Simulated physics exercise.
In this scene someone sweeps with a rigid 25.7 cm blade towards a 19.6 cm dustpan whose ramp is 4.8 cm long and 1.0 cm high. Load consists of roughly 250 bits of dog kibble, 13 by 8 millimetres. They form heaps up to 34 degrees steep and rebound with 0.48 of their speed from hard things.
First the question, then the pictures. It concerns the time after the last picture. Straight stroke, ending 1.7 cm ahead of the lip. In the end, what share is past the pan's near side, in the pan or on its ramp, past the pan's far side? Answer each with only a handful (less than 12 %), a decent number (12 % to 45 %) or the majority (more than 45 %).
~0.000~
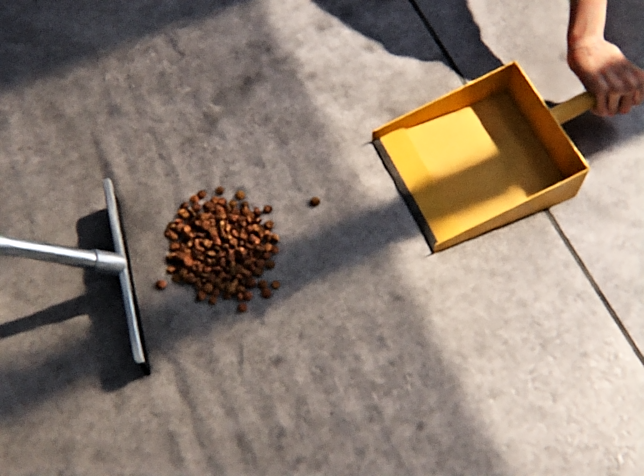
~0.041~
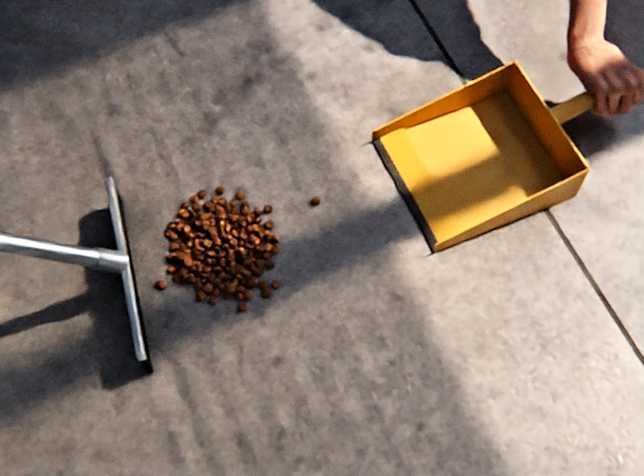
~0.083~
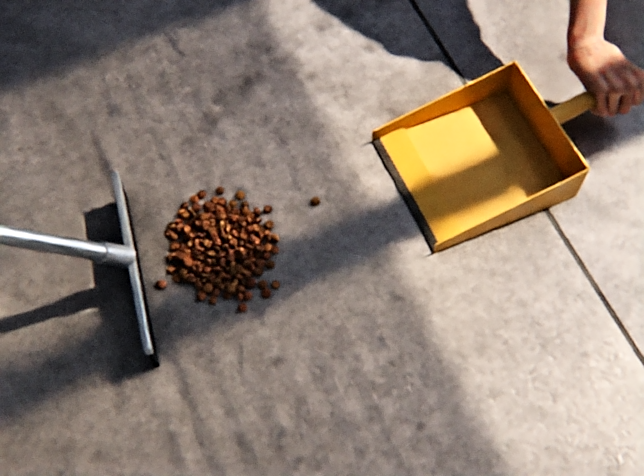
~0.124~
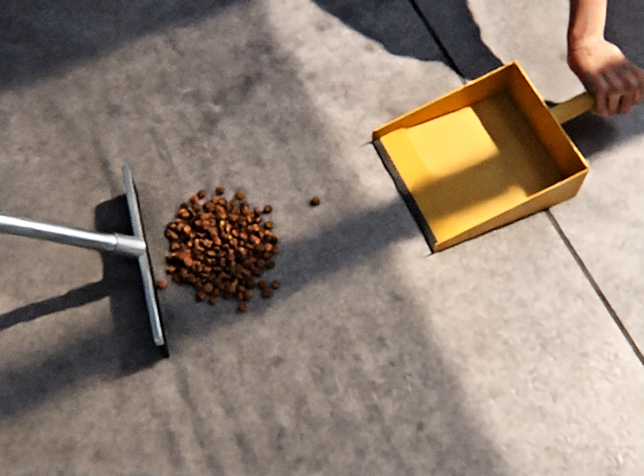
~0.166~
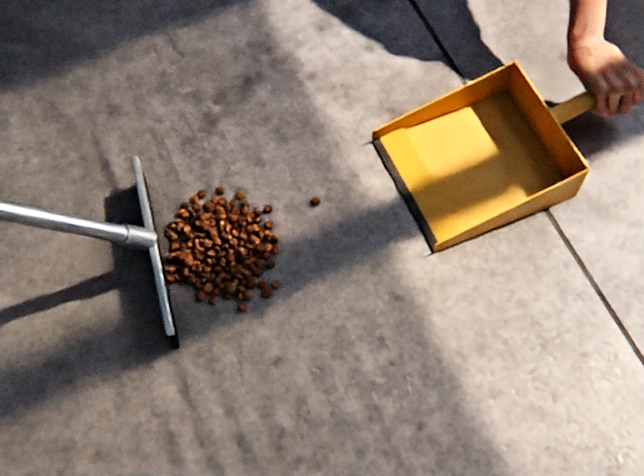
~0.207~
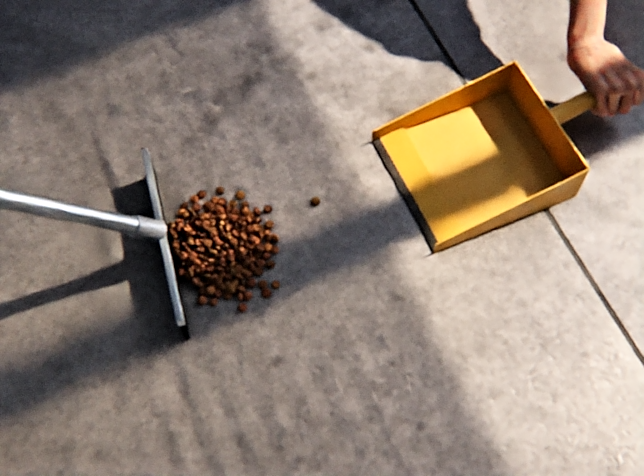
Past the pan's near side: Only a handful; in the pan or on its ramp: Only a handful; past the pan's far side: A decent number.
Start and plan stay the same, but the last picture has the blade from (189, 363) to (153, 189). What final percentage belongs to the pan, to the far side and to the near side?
That ends as pan 10, far 5, and near 45.
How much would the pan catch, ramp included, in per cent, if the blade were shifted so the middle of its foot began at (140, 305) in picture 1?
Something close to 5 percent.
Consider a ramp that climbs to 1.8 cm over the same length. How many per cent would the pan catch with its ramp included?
It would be near 0 per cent.
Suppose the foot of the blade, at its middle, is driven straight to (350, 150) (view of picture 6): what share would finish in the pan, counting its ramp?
Share caught: Approx. 15 %.
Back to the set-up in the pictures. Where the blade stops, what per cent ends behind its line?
I'd put it near 35 in a hundred.
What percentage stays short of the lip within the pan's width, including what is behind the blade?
Share: Roughly 65 percent.
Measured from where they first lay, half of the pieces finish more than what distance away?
About 24 cm.
After 0.57 s, middle of the blade 18 cm from the lip; 0 % over the lip, far side 15 %, near side 0 %.
After 0.81 s, middle of the blade 9 cm from the lip; 0 % over the lip, far side 25 %, near side 0 %.
After 1.16 s, middle of the blade 3 cm from the lip; 5 % over the lip, far side 35 %, near side 0 %.
At rest (1.5 s), near side 0 %, pan 0 %, far side 35 %, in front of the lip or behind the blade 65 %.
